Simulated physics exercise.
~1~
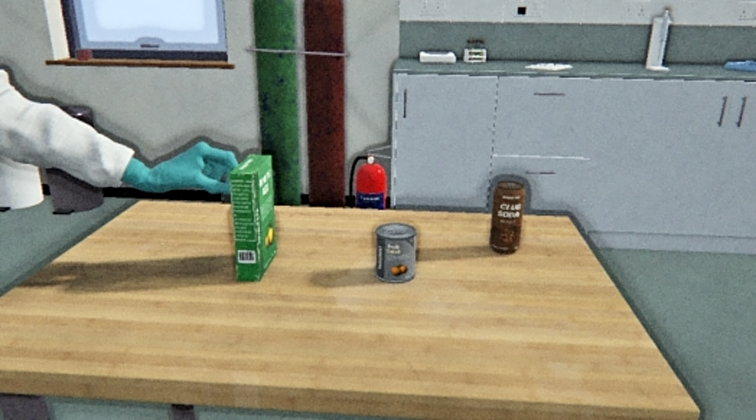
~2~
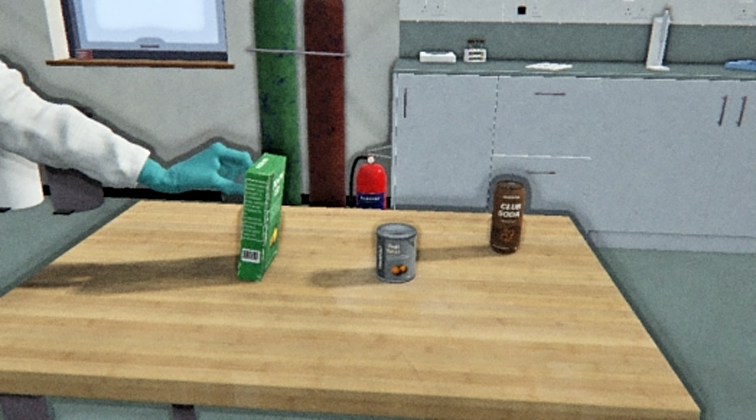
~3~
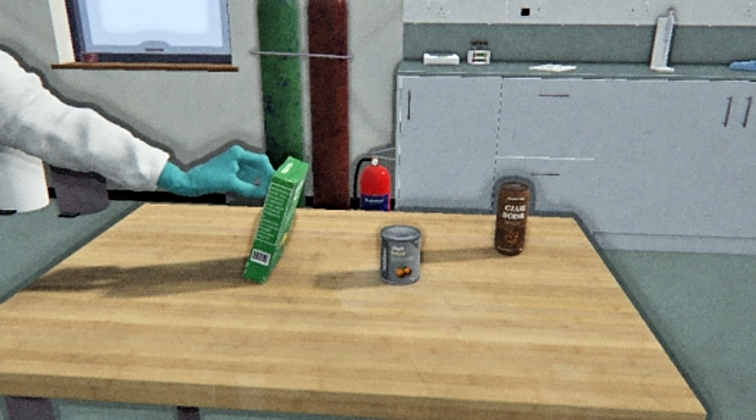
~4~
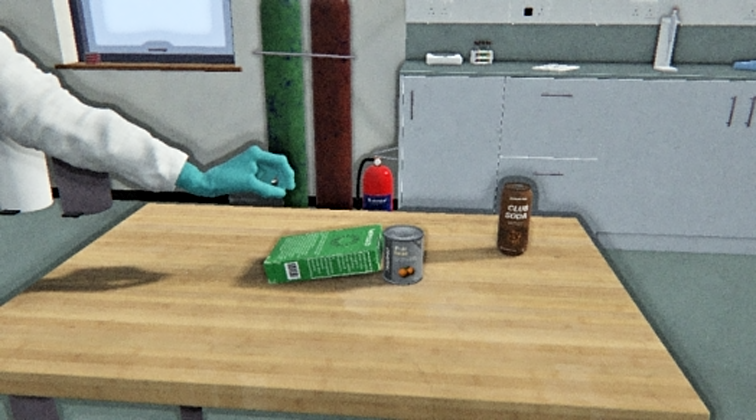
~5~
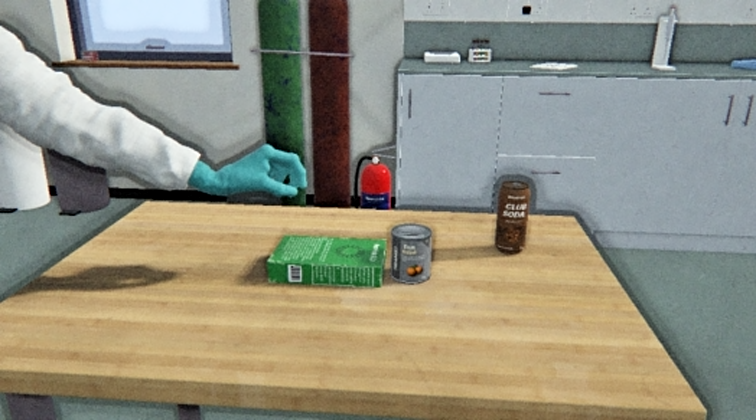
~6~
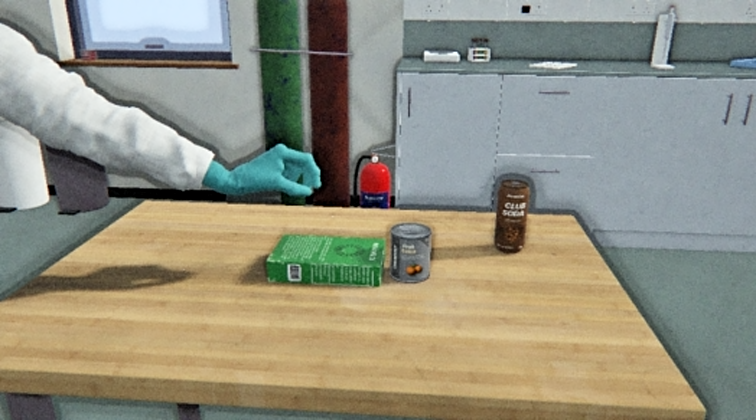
At first, a green packet stands upright on a wooden table, with a grey tin to its right and a brown can farther right, while a teal-gloved hand reaches in from the left toward the packet's top. The hand pushes rightward, and the packet begins to lean. It tilts further toward the tin as the glove follows, then topples onto its side, its top end landing beside the tin. The tin shifts slightly to the right but stays upright. By the end, the packet lies still on the table, the hand hovers above it, and the brown can stands where it was.
